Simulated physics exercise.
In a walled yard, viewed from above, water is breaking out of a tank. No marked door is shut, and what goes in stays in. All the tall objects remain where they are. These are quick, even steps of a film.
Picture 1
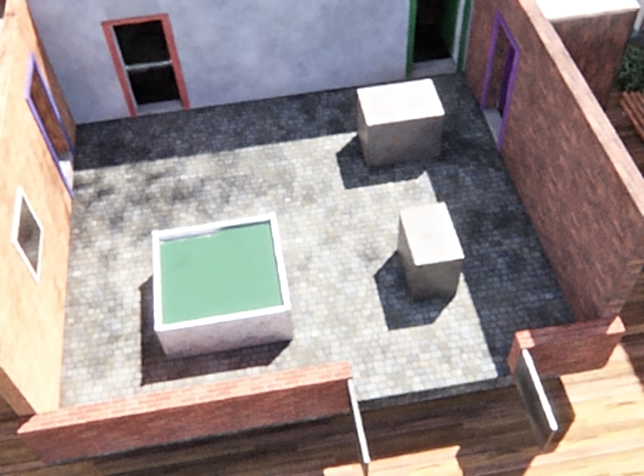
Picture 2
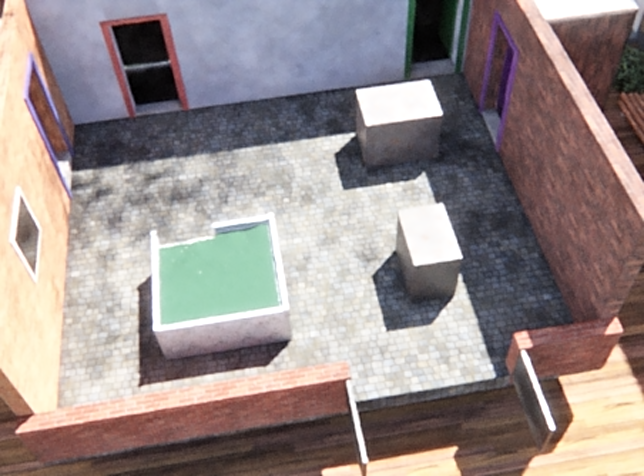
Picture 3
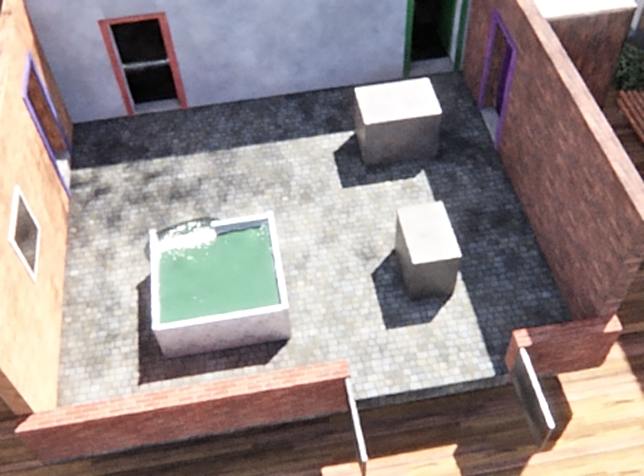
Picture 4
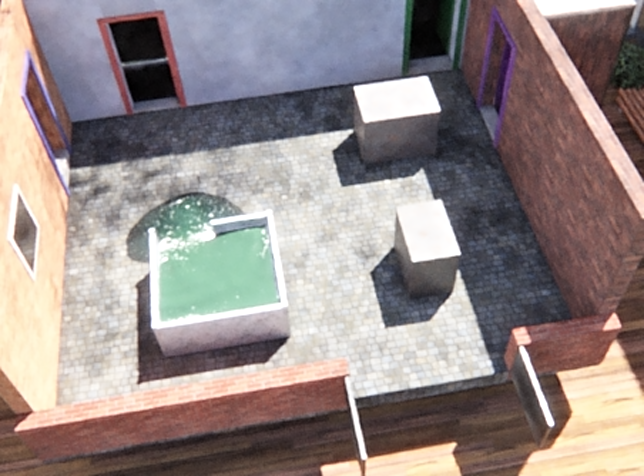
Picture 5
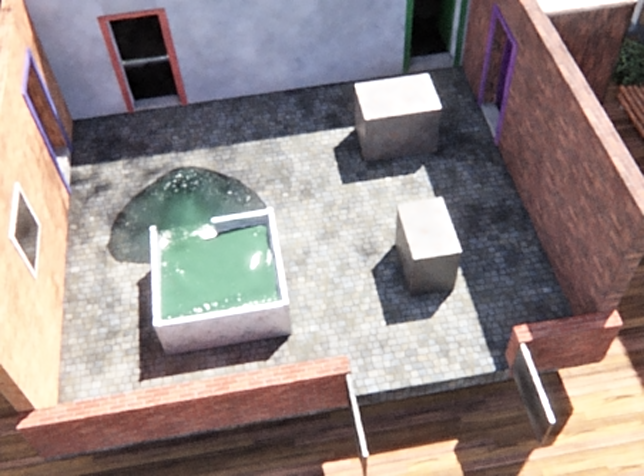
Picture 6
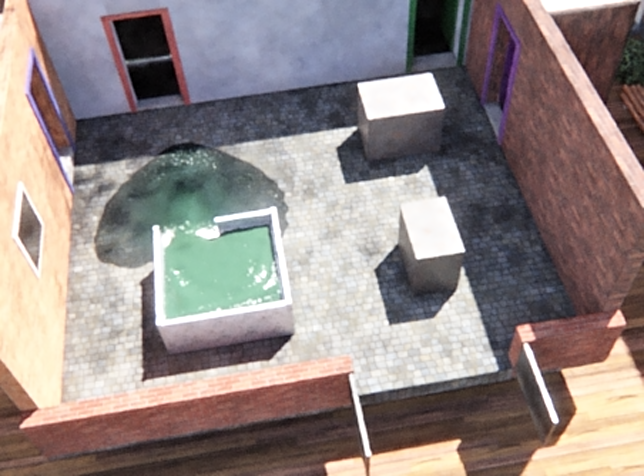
Green water lies still in an open, white-walled square tank at the left of a grey cobbled yard, seen from high above. Two pale blocks stand to the right, with brick walls at the sides and front and a whitish wall with a red-framed window behind. A gap opens in the tank's far side, and water pours through, foaming, and spreads in a widening rounded sheet over the paving behind.
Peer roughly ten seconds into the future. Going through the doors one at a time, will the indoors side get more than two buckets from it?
The purple door lets in little enough there, the green door lets in little enough there, the red door lets too much in there, the blue door lets in little enough there.
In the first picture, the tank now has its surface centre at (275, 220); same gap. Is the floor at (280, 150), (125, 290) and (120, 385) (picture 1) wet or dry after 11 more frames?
Hit, spared, spared.
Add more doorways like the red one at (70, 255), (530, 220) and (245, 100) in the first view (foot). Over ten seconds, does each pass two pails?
Falls short; falls short; exceeds the limit.
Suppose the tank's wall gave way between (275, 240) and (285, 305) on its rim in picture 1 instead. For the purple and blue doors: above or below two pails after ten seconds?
The purple door remains within the limit and the blue door remains within the limit.
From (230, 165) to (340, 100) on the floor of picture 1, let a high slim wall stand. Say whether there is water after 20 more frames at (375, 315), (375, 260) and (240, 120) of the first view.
Taking the points in turn, they are high and dry, high and dry and inundated.
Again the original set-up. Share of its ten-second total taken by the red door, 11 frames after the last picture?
Share by then: 30 in a hundred.
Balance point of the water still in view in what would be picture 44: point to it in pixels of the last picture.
About (251, 171) in the last view.
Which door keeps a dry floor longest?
It's the purple-painted one.
A moment on, water covers 30 % of the floor; the purple door not reached, the green door not reached, the red door under two buckets in, the blue door wet at the sill, nothing in.
Next, water covers 35 % of the floor; the purple door not reached, the green door not reached, the red door far over two buckets in, the blue door wet at the sill, nothing in.
Then, water covers 40 % of the floor; the purple door not reached, the green door wet at the sill, nothing in, the red door far over two buckets in, the blue door wet at the sill, nothing in.
Later, water covers 50 % of the floor; the purple door wet at the sill, nothing in, the green door wet at the sill, nothing in, the red door far over two buckets in, the blue door wet at the sill, nothing in.
In the end, water covers 85 % of the floor; the purple door under two buckets in, the green door wet at the sill, nothing in, the red door far over two buckets in, the blue door wet at the sill, nothing in.
